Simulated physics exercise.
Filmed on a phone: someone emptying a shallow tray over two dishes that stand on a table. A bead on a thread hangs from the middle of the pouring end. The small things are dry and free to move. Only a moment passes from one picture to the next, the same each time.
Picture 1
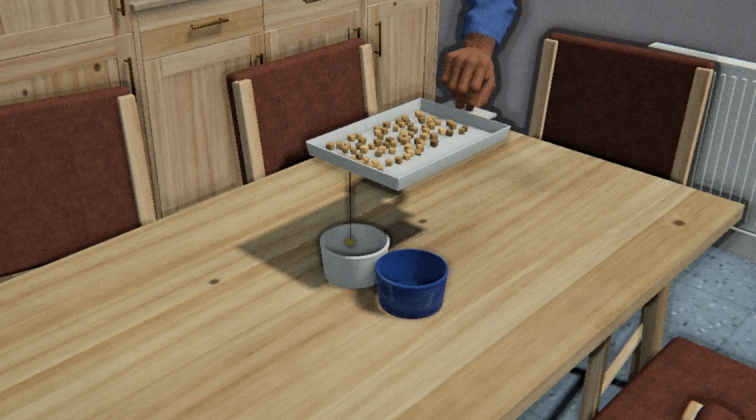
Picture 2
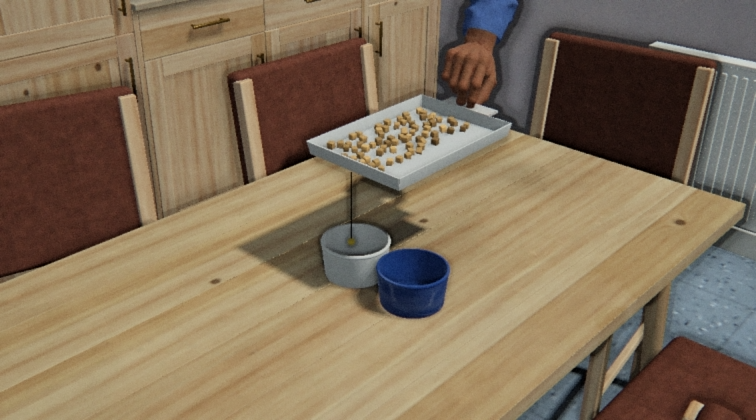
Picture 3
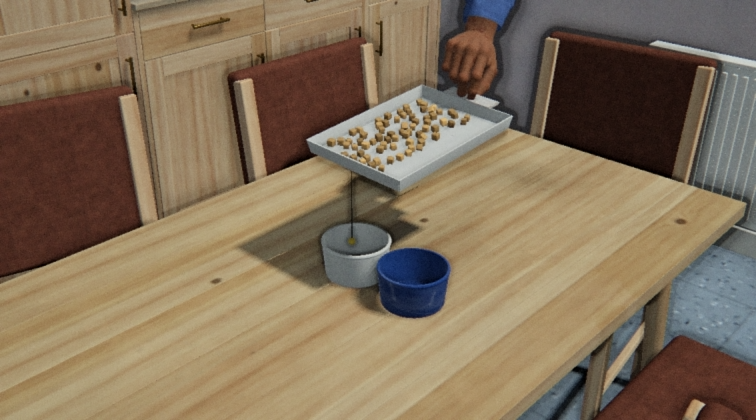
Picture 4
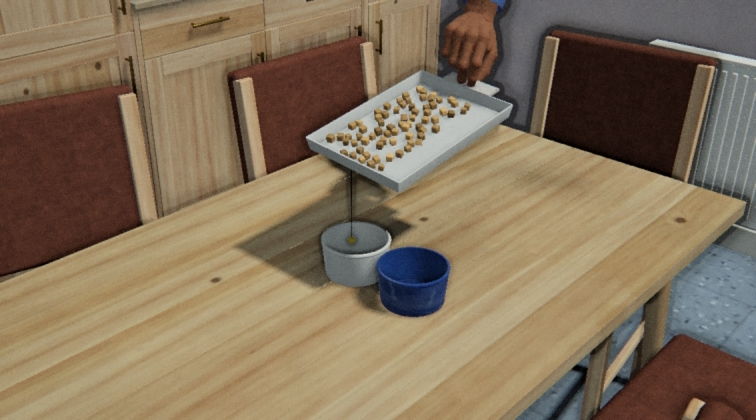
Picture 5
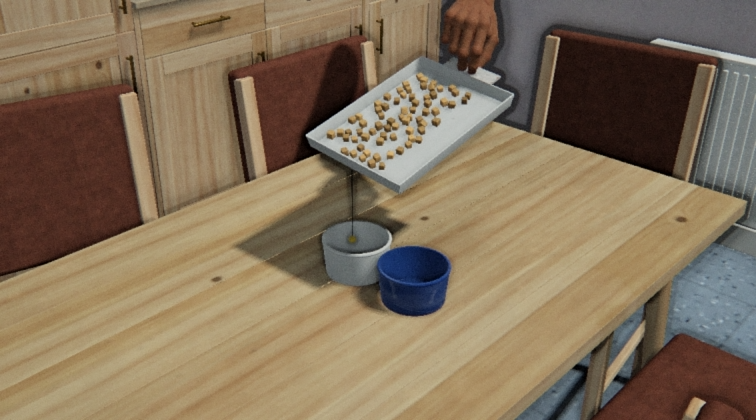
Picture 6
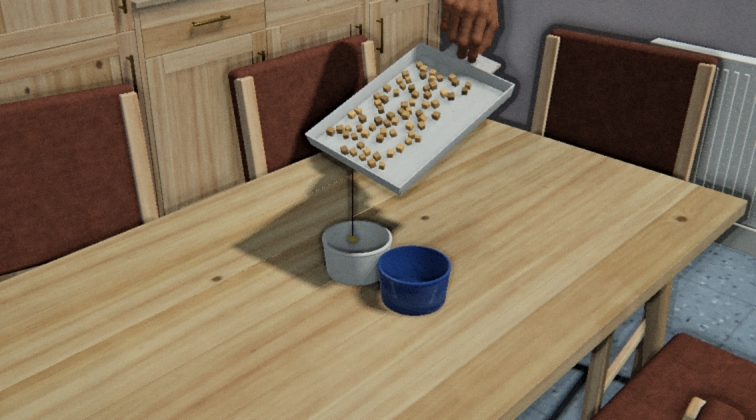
A shallow white tray scattered with small tan cubes starts nearly flat above a white dish and a blue dish on a wooden table, a hand gripping its far end. The hand gradually raises that end, the tray's near right corner dips lowest, and the cubes shift only slightly.
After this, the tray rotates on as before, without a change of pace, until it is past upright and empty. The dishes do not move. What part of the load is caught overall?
In the dishes lies under half of it.
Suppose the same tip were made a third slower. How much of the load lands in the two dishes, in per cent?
About 20 per cent.
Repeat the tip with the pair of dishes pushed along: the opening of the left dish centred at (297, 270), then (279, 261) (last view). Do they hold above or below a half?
One: Under half. Two: Not half.
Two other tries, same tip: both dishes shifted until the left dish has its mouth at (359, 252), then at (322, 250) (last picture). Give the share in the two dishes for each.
In turn 50 and 80 in a hundred.
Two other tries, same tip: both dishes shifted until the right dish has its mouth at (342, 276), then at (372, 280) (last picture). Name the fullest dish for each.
At the first place right, at the second the right dish.
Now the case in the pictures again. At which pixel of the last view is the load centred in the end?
Near (377, 324).
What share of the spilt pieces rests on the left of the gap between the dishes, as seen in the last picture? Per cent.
Near 80 %.
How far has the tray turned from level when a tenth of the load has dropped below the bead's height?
At some 75 degrees.
Shortly afterwards, tray tipped steeply; all but a few on the tray; a little in the air.
Next, tray tipped past a quarter turn; near a third on the tray; a little in the right dish; near a third outside both; a little in the air.
Some moments later, tray tipped past a quarter turn; near a quarter in the right dish; near two thirds outside both.
In the end, tray tipped past a quarter turn; near a quarter in the right dish; none at all in the left dish; near two thirds outside both.
